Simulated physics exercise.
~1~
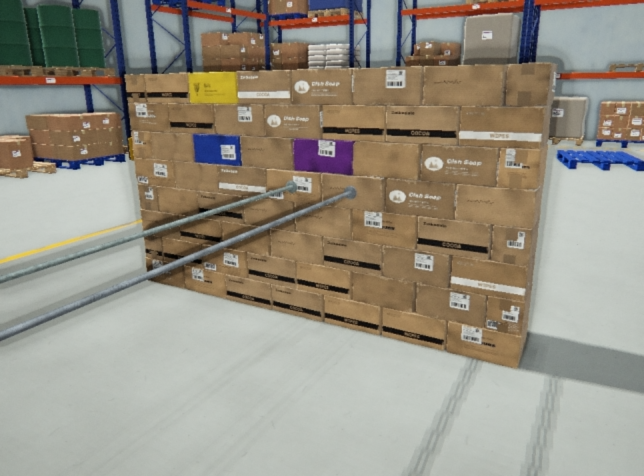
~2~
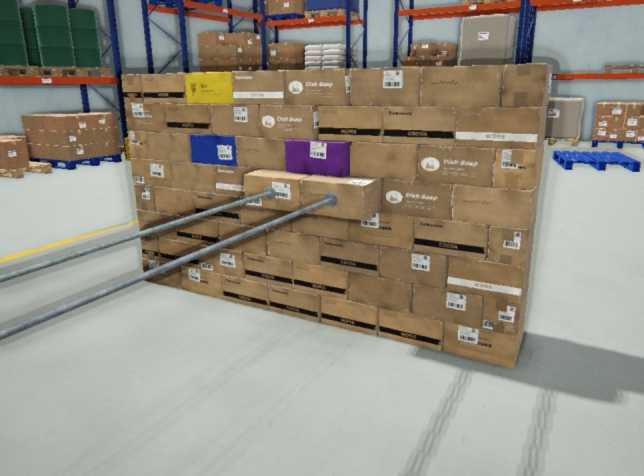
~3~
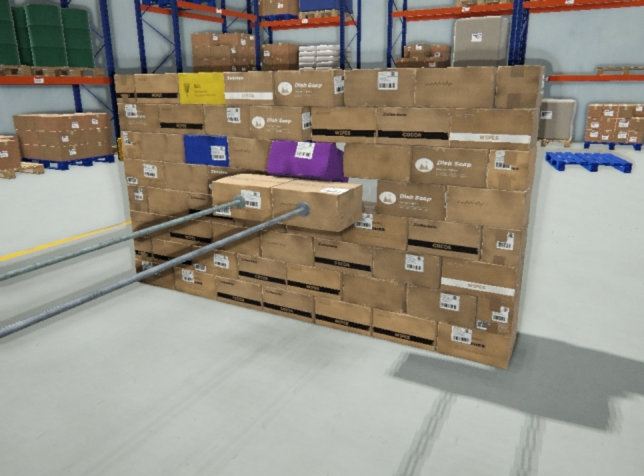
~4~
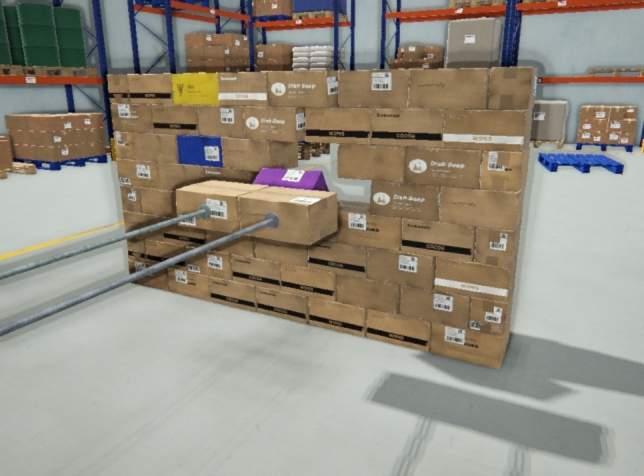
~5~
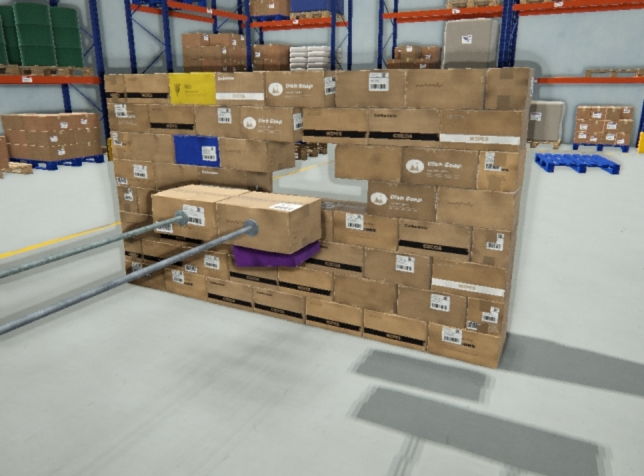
Warehouse floor, two metal rods drawing a pair of neighbouring boxes from a stacked wall, the purple parcel above tipping and dropping.
